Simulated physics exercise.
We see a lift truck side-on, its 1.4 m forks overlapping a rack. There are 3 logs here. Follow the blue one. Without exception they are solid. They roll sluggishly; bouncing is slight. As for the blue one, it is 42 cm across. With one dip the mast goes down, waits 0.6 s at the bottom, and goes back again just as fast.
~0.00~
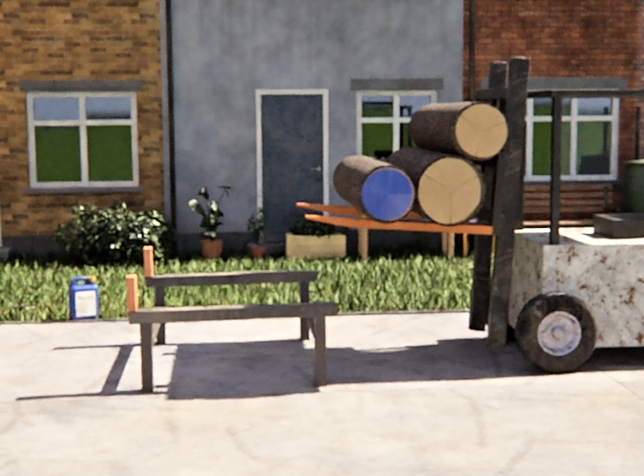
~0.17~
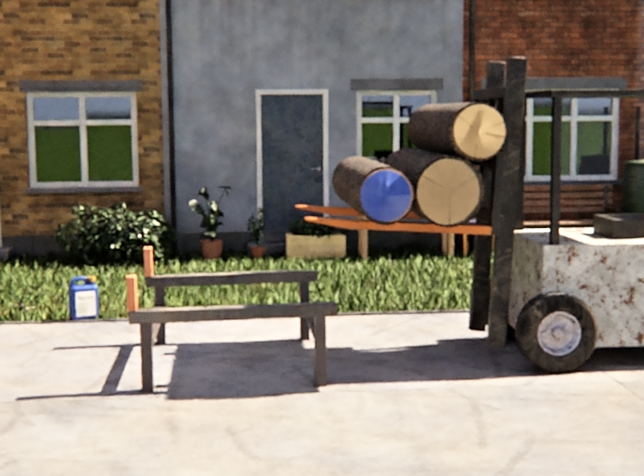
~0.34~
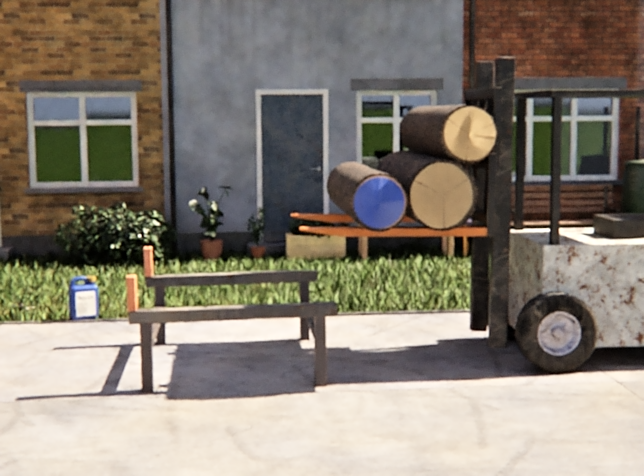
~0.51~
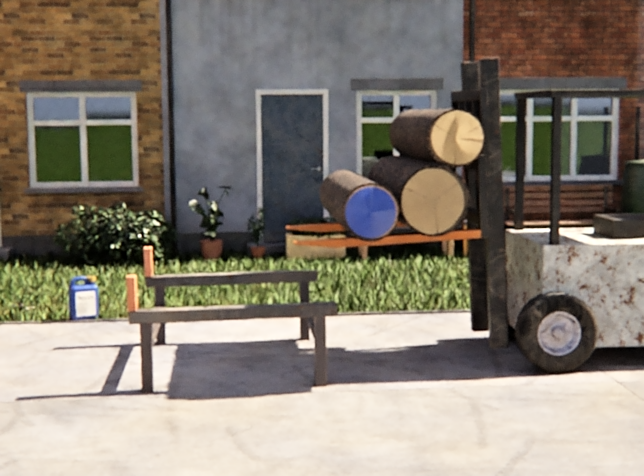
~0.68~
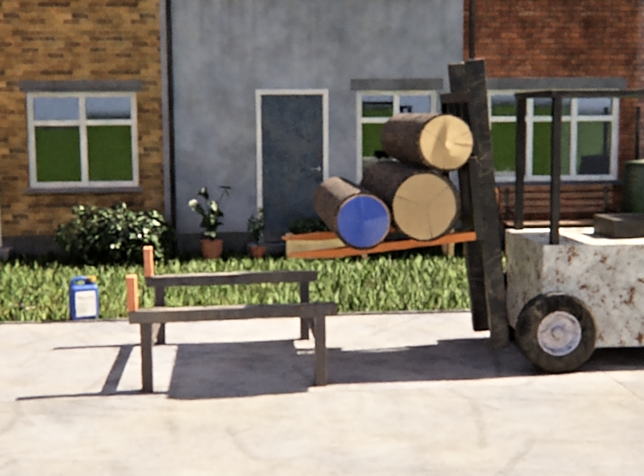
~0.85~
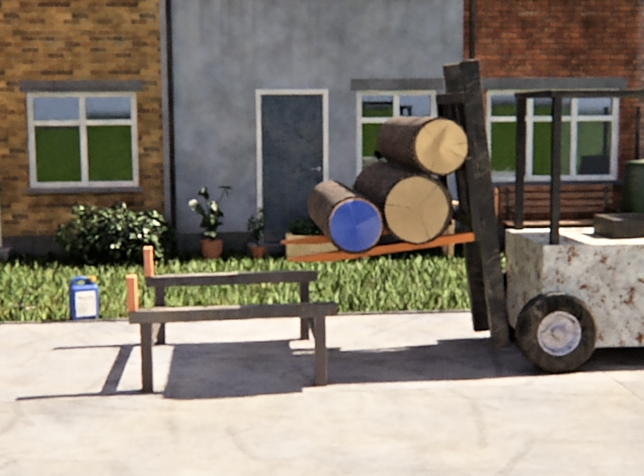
A forklift holding three logs on its raised orange forks tilted its mast forward toward the left, and the blue-ended log and the two others shifted gradually left and downward with the forks.
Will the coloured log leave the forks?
It will come loose from the forks.
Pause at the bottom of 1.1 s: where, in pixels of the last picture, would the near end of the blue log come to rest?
(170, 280), roughly.
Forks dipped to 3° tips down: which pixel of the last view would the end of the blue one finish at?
I'd put it somewhere around (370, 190).
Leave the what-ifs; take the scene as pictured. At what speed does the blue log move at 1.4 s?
I'd put it near 0.5 m/s.
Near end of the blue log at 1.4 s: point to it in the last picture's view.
That would be about (321, 230) in pixels.
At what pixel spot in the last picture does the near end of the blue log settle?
In the last picture it sits near (179, 280).
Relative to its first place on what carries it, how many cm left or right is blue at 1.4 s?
By then blue sits 30 left of where it began.
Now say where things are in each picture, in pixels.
Blue at (387, 194); forks 4° tips up; tips at (310, 217); 2 of the 3 lie directly on the forks, in the first frame.
Blue at (386, 196); forks 4° tips up, in the second frame.
Blue at (379, 203); forks 1° tips up, in the third frame.
Blue at (371, 212); forks 3° tips down; tips at (298, 243), in the fourth frame.
Blue at (363, 221); forks 6° tips down, in the fifth frame.
Blue at (355, 226); forks 7° tips down; tips at (292, 259), in the sixth frame.
After 1.4 s, blue is on the forks, 25 cm from the tips, rolling left; 0 of 3 have left the forks.
After 1.9 s, blue is on the rack, 110 cm from the rack's far end, rolling left; 1 of 3 has left the forks.
At the end (9.1 s), blue is on the rack, 35 cm from the rack's far end; 1 of 3 has left the forks.
